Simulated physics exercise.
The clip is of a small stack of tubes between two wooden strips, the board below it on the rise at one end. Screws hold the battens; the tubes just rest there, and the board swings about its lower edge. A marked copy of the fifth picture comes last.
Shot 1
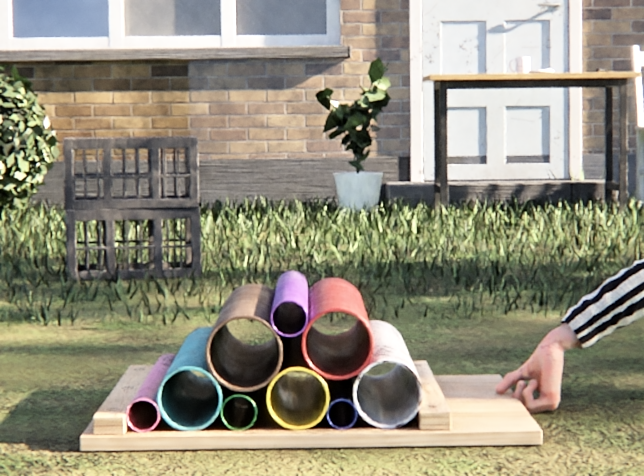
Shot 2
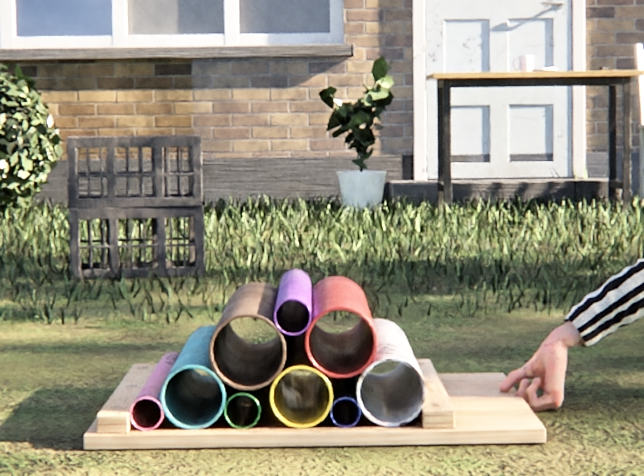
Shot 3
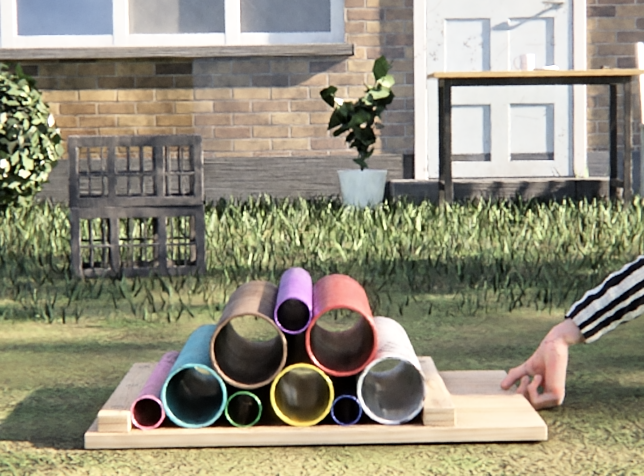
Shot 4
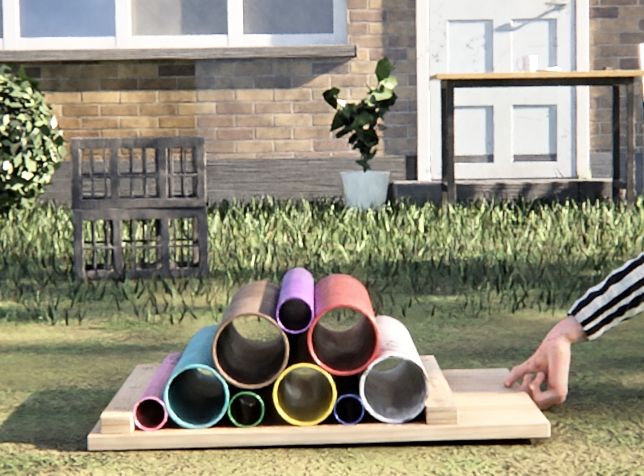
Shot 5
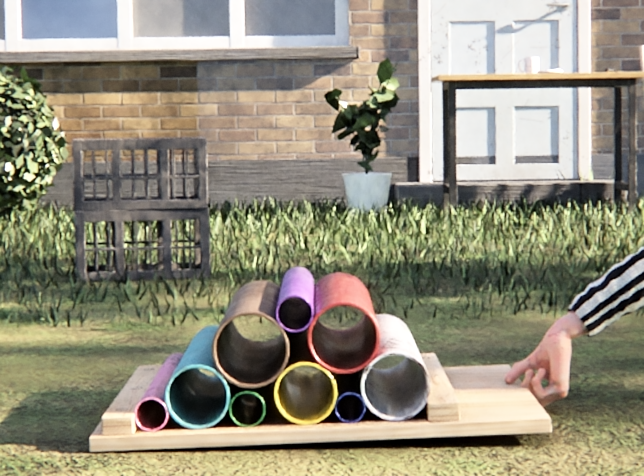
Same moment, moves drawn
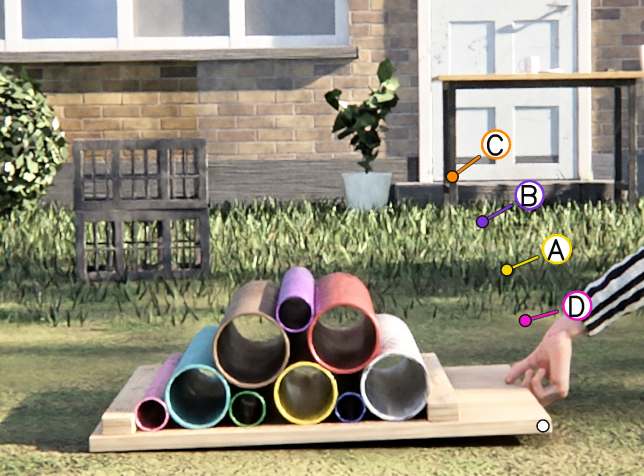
On a lawn outside a brick house, colourful tubes rest stacked between wooden strips on a board, while a hand in a striped sleeve at the right slightly raises that end, the tubes keeping their arrangement.
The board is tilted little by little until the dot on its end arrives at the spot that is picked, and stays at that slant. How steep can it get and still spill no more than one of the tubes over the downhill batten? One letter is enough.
Stop at C.
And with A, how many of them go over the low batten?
With A, none.
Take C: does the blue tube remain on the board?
Yes.
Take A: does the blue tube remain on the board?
The blue tube: Yes.
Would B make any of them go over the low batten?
No, at B.
On the copy, A at (507, 270); B at (482, 222); C at (453, 177); D at (526, 321); the white dot at (543, 426).
On C. First, board at 20°.
Then, board at 36°.
Finally, board at 36°, none over the low batten.
By contrast, A none over the low batten; B none over the low batten; D none over the low batten.
